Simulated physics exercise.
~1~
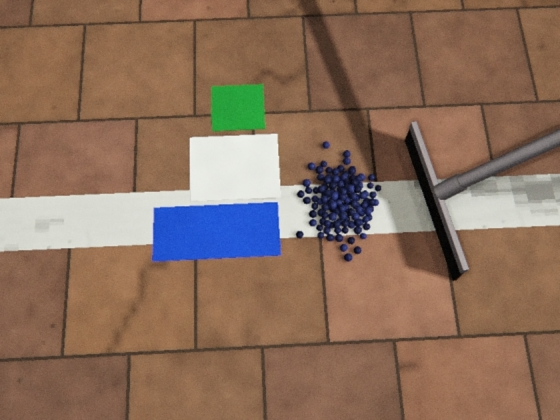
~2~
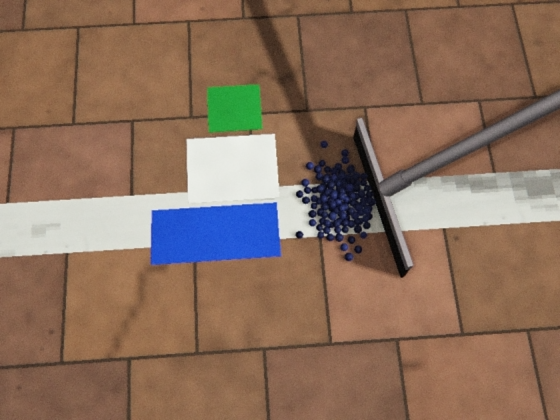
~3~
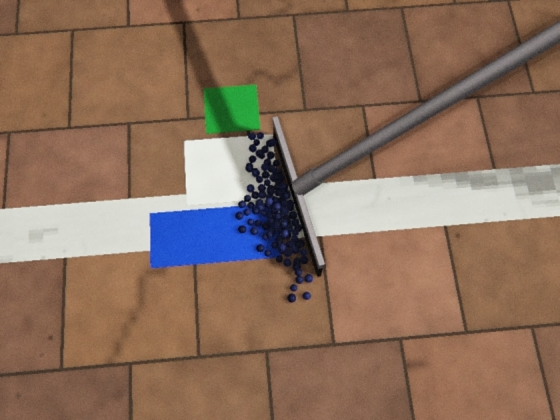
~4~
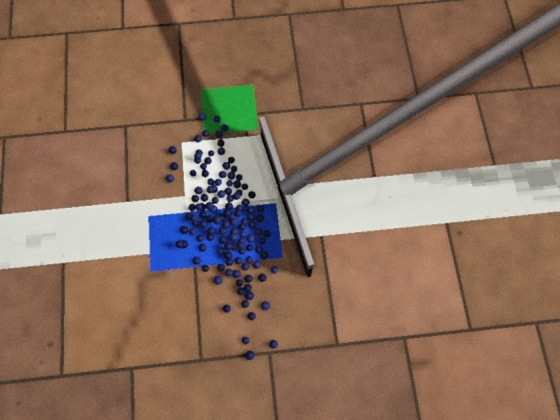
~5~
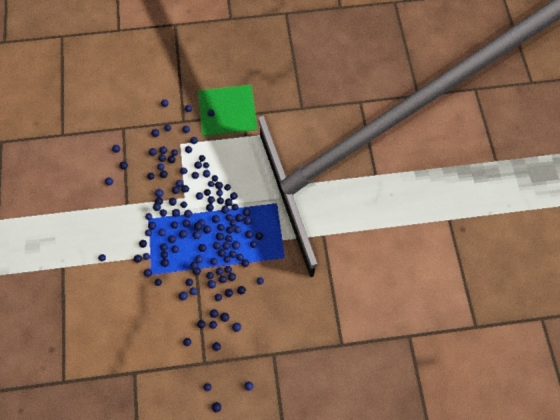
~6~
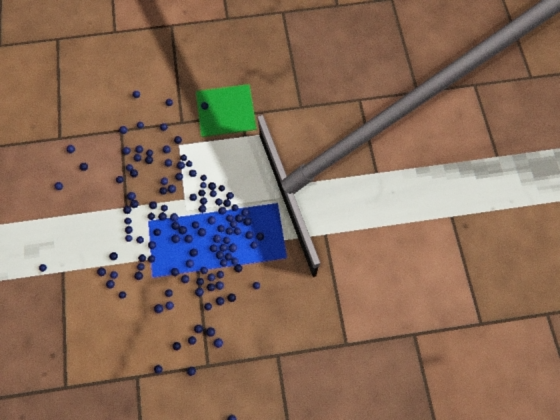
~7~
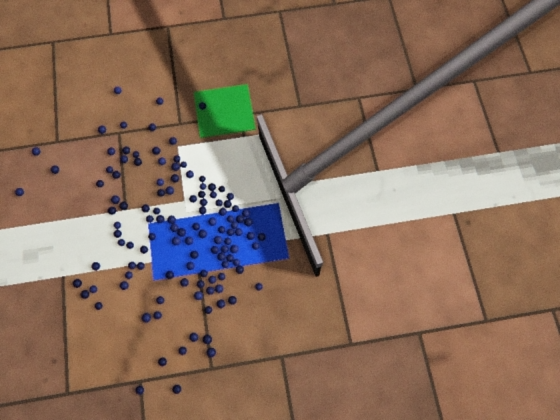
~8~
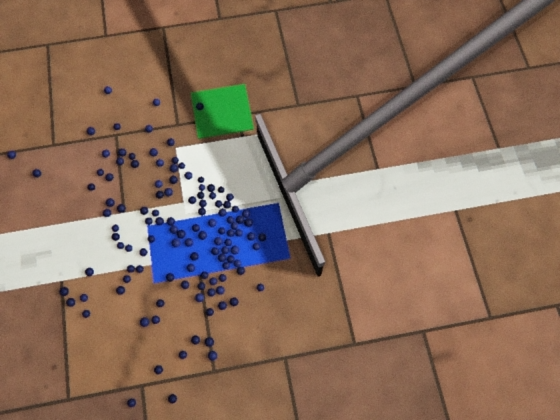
The clip shows a squeegee pushing a pile of blueberries leftwards across a tiled surface onto blue and white sheets, then stopping as the berries roll on and scatter, ending with some on the blue sheet, fewer on the white, and most on the surface around them.
